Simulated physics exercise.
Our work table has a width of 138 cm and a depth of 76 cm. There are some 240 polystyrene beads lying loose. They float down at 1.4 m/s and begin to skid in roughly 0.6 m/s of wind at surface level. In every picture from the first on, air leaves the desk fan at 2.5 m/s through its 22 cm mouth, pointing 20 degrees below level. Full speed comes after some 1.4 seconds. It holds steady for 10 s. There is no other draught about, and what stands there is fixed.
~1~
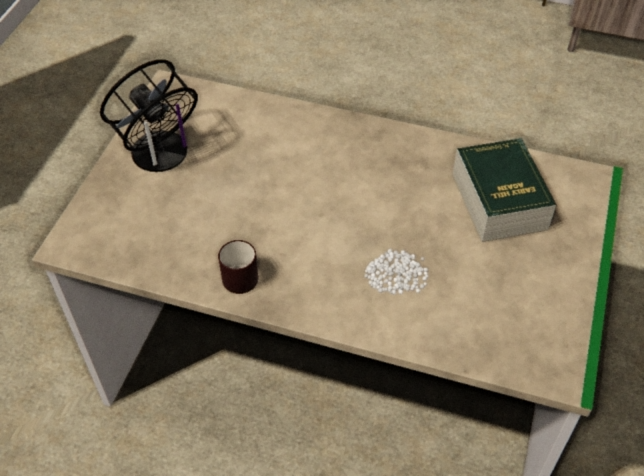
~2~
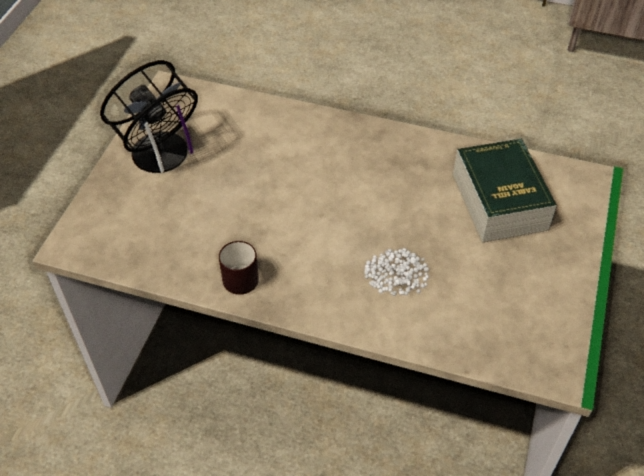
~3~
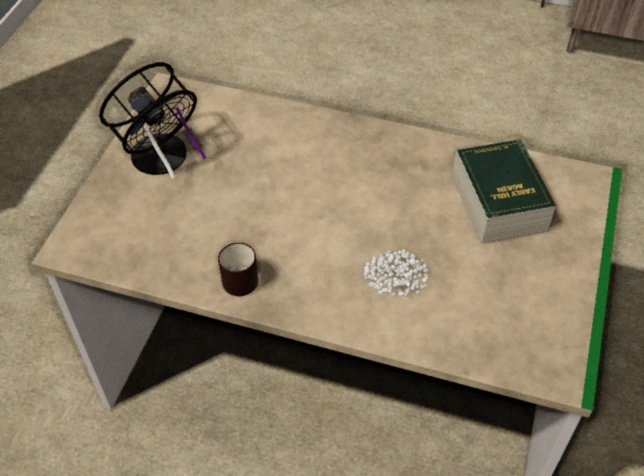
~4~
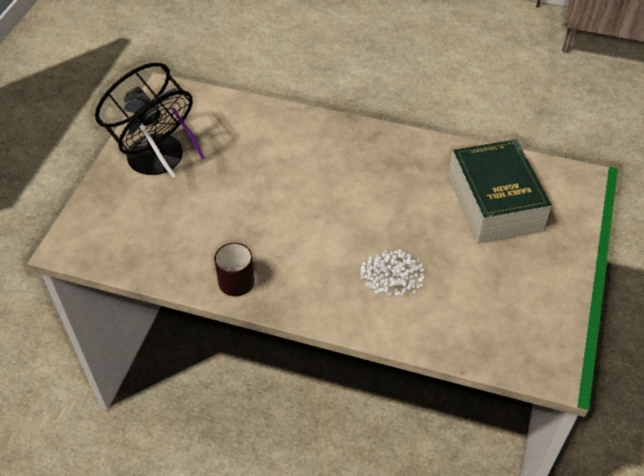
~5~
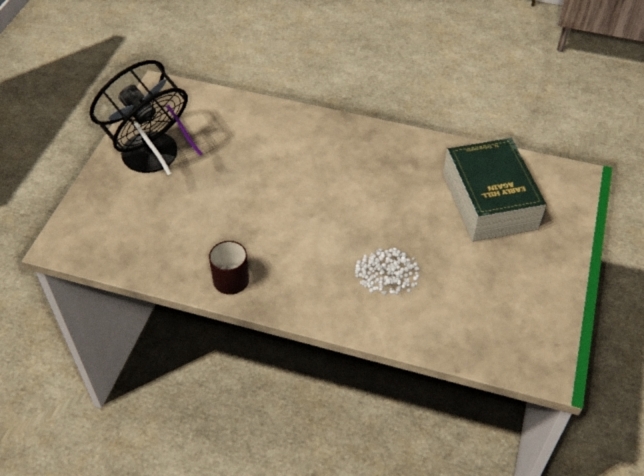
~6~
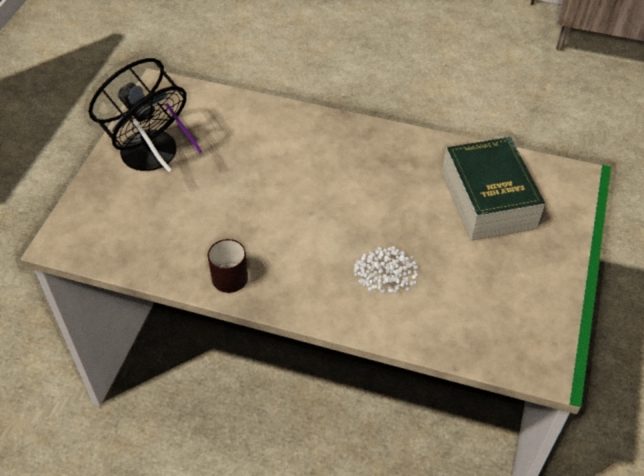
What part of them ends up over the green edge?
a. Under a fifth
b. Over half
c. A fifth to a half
(b) Over half.
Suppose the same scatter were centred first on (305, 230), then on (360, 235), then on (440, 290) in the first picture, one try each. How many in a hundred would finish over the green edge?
Taking the three spots in order, you'd get around 80 percent, 90 percent and 100 percent.
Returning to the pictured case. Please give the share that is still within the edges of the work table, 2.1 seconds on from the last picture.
It should be roughly 1 % by then.
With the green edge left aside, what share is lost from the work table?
I would put it at around 10 per cent.
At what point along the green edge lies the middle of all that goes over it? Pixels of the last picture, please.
The middle crossing sits close to (590, 333) in the last picture.
Then, 0.9 s after the last picture, 92 % are over the green edge; 9 % have settled or left.
Then, 2.1 s after the last picture, 92 % are over the green edge; 99 % have settled or left.
Then, 4.4 s after the last picture, 92 % are over the green edge; 100 % have settled or left.
Then, 8.9 s after the last picture, at the end, 92 % are over the green edge.
